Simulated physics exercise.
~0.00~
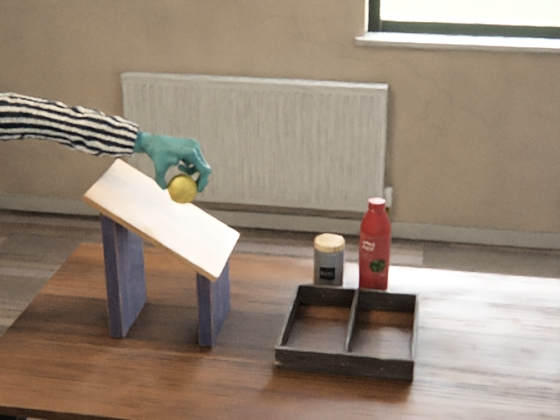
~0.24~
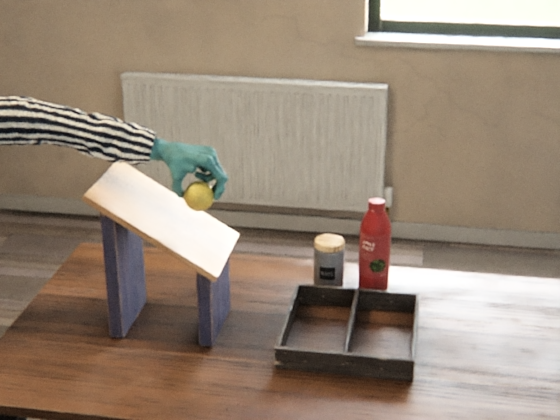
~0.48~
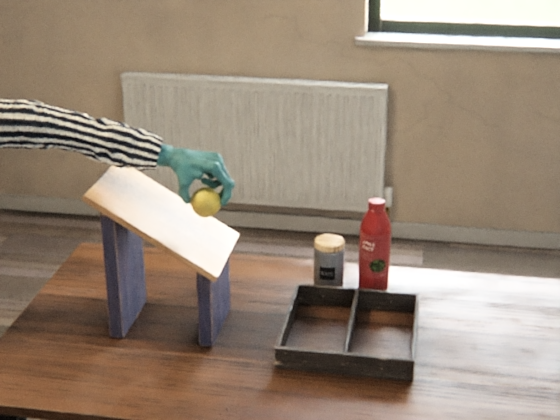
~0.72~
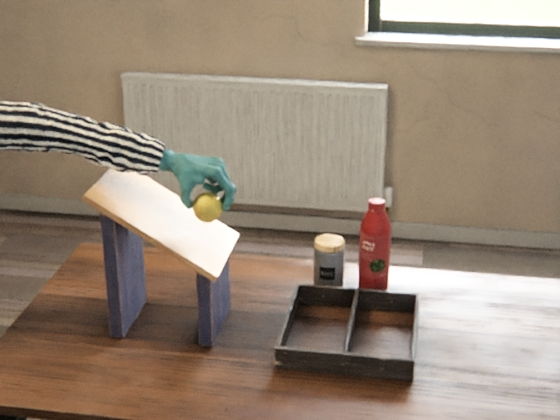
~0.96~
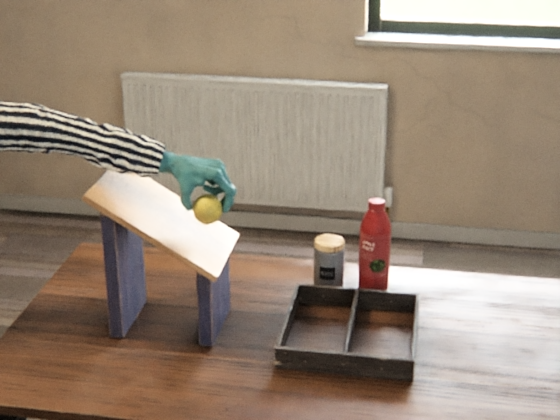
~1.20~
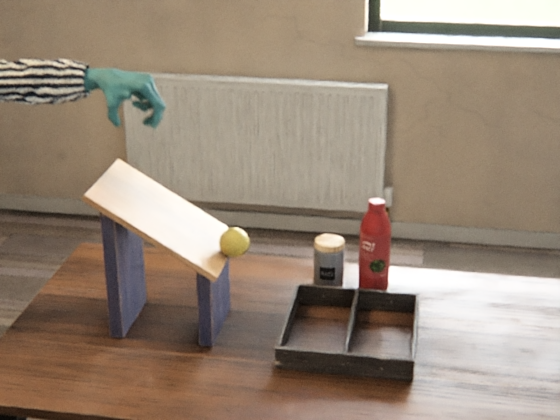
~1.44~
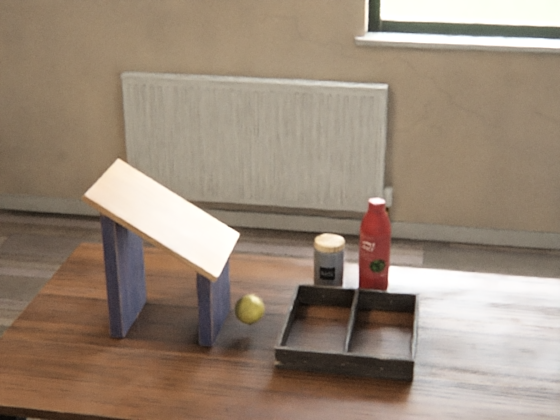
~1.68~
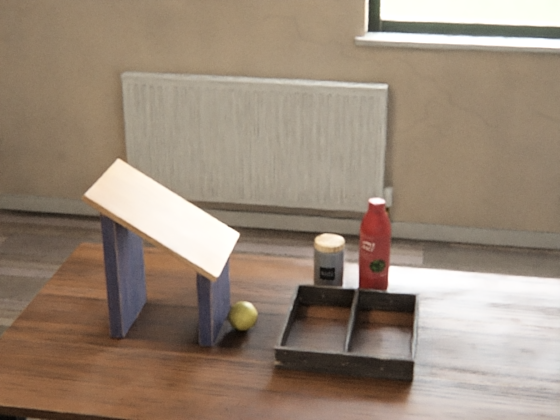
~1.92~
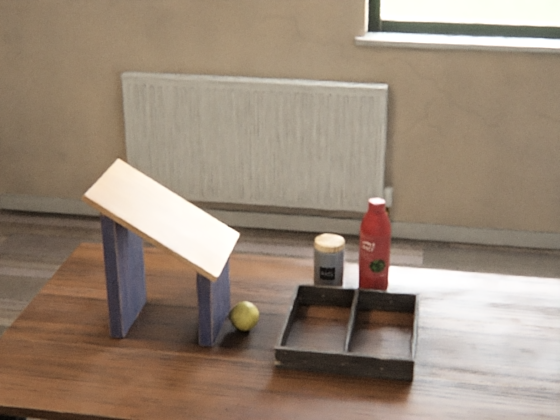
A yellow lemon, held by a teal-gloved hand in a black-and-white striped sleeve, hovers over a slanted wooden board propped on two purple supports. The hand carries it to the right and slightly down, pausing near the board's lower end. It then lets go and draws back to the left as the lemon reaches the lower edge. The lemon drops off to the tabletop, short of the dark two-bay tray, and shifts slightly left. It comes to rest beside the shorter support, outside both bays, while the grey jar and red bottle stay standing behind the tray.
